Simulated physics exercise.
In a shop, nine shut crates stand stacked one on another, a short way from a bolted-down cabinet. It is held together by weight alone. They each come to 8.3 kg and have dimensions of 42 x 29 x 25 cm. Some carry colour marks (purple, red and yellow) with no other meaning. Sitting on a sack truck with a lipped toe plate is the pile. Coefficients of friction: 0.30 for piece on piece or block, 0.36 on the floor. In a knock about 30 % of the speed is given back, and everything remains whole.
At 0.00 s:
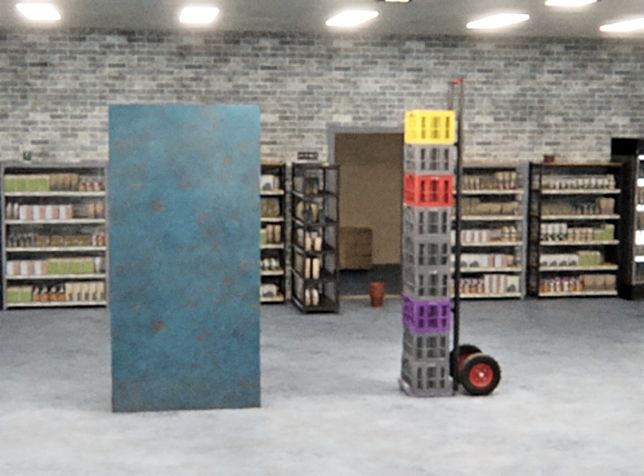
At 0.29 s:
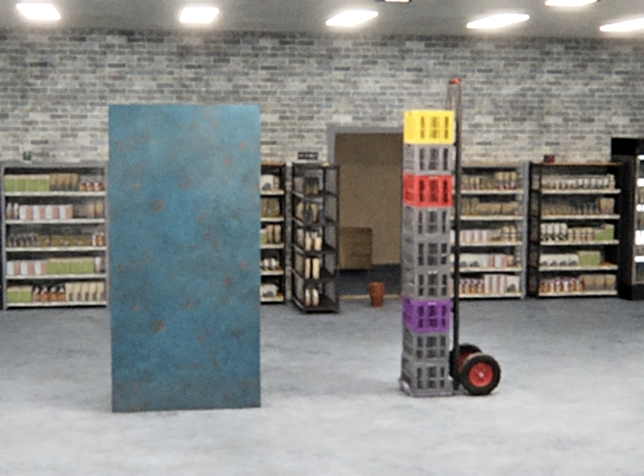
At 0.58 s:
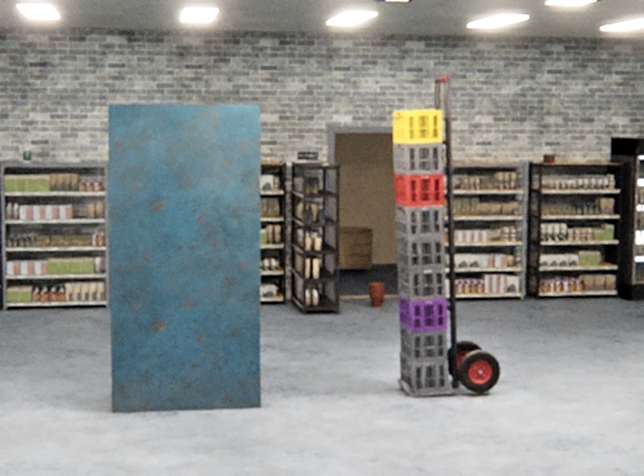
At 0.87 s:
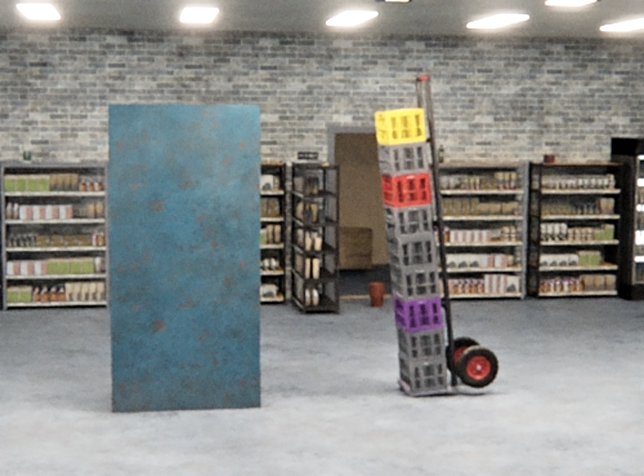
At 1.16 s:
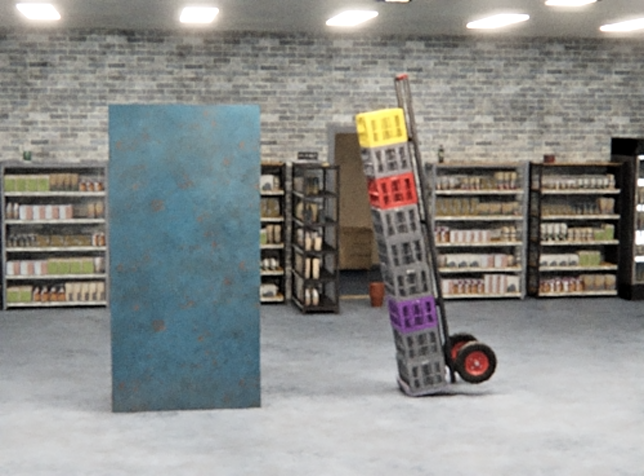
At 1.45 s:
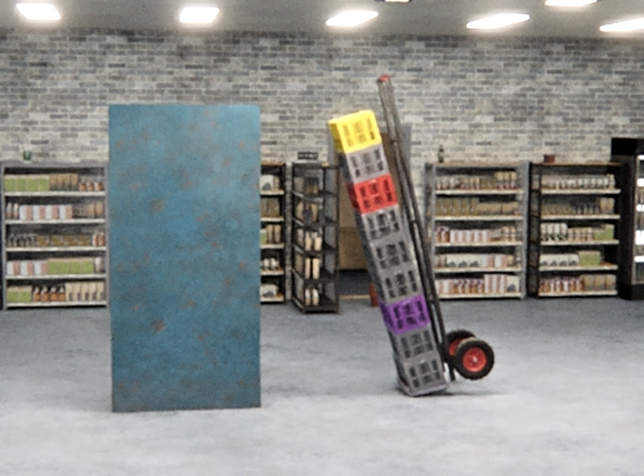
In a store, a hand truck stacked with crates tilts left toward a blue panel.
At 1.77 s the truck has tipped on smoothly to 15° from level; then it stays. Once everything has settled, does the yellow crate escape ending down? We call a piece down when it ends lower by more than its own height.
No, it ends down.
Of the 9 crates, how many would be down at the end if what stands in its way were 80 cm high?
Then 8.
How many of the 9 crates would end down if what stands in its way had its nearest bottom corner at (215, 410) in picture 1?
Under that change, 8.
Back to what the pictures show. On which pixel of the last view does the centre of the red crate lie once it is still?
I'd place it at about (277, 360) in the final view.
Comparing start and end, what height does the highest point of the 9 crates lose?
165 cm.
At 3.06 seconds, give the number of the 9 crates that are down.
The tally at that time stands at 7.
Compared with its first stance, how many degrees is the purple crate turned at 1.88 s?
It's at some 40 degrees.
After 1.88 s, 1 of the 9 crates down; yellow crate leaning 36°, 25 cm lower; red crate leaning 36°, 20 cm lower.
After 3.06 s, 7 of the 9 crates down; yellow crate leaning 56°, 1.57 m lower; purple crate leaning 55°, 35 cm lower.
At rest (5.0 s), 8 of the 9 crates down; yellow crate leaning 67°, 1.72 m lower; red crate on its side; purple crate on its side. As the last picture would show them, middles, yellow crate near (391, 338), red crate near (277, 360).
